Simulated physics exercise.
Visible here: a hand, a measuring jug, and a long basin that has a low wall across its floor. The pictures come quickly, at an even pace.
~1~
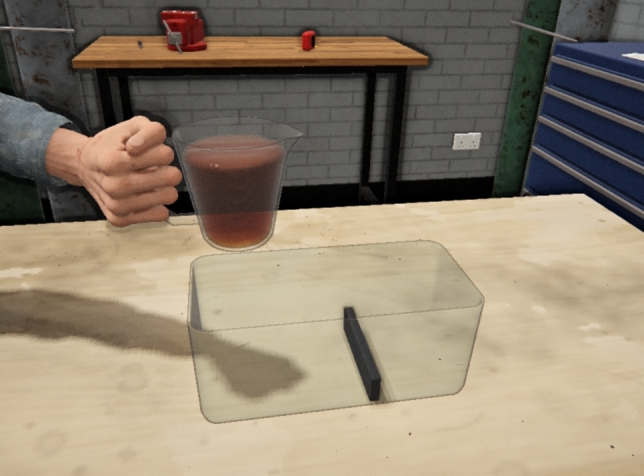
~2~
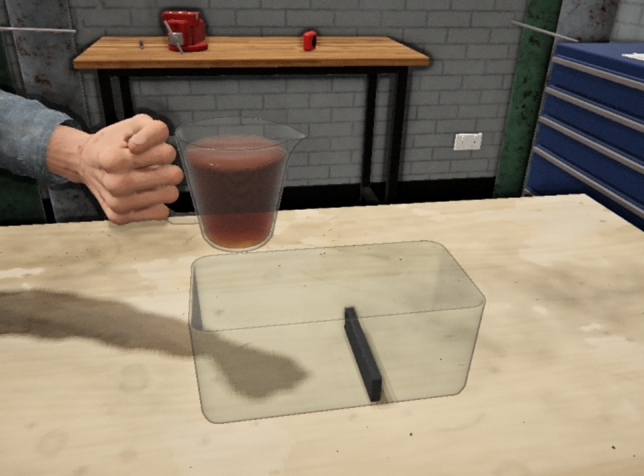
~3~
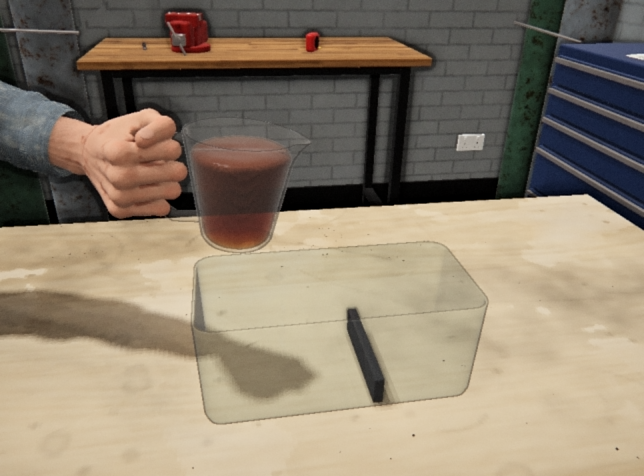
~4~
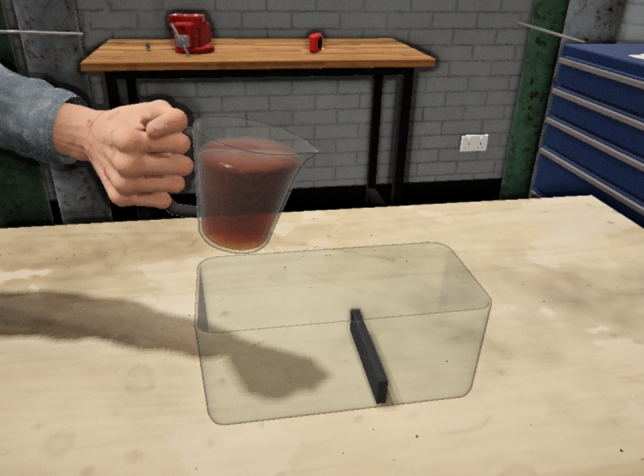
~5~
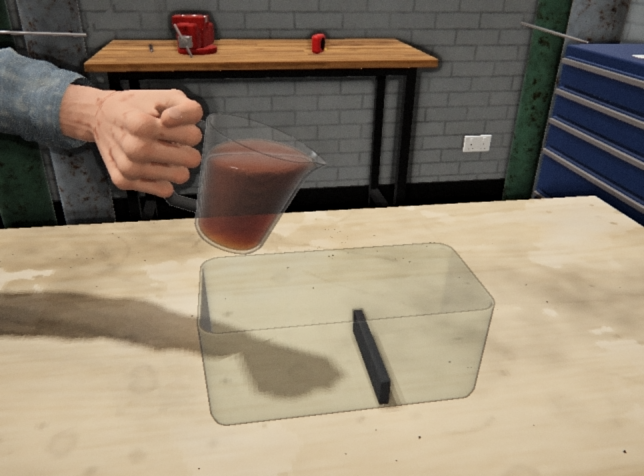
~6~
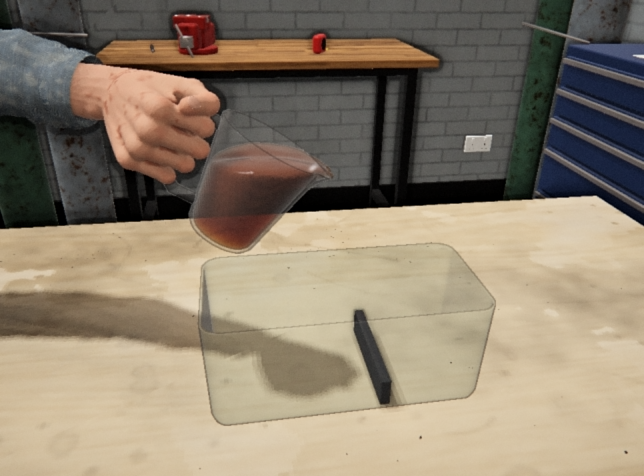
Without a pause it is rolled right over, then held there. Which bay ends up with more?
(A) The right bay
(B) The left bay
The left bay.
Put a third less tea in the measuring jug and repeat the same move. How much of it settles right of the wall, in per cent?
I'd reckon close to 5 %.
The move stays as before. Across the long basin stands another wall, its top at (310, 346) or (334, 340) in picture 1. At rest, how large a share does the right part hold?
Roughly 90 % and 75 %.
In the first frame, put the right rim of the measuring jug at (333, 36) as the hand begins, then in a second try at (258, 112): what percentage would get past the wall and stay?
In turn 80 and 10 in a hundred.
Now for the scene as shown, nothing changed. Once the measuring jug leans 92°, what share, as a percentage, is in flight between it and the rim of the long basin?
Estimate: Some 25 per cent.
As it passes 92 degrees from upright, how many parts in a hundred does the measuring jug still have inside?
Some 45 per cent has not yet come out.
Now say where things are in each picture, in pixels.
The first picture shows tilt 0°; pouring edge (304, 132); surface from (182, 149) to (286, 145); the long basin's rim runs from (190, 292) to (461, 271); the wall's top is at (361, 341).
The second picture shows tilt 1°; pouring edge (306, 134); surface from (183, 149) to (288, 146).
The third picture shows tilt 6°; pouring edge (312, 140); surface from (189, 148) to (292, 150).
The fourth picture shows tilt 12°; pouring edge (320, 149); surface from (197, 149) to (302, 151).
The fifth picture shows tilt 21°; pouring edge (328, 161); surface from (205, 154) to (315, 156).
The sixth picture shows tilt 32°; pouring edge (331, 176); surface from (209, 163) to (323, 163); 1 per cent is over the edge.
A moment on, the tilt is 92° and 47 per cent is still to pour, 12 is left of the wall and 17 right of it.
Next, the tilt is 107° and 6 per cent is still to pour, 61 is left of the wall and 26 right of it.
Then the tilt is 107° and 0 per cent is still to pour, 71 is left of the wall and 27 right of it.
Later the tilt is 107° and 0 per cent is still to pour, 70 is left of the wall and 28 right of it.
At rest 70 per cent lies left of the wall, 28 right of it and 1 outside.
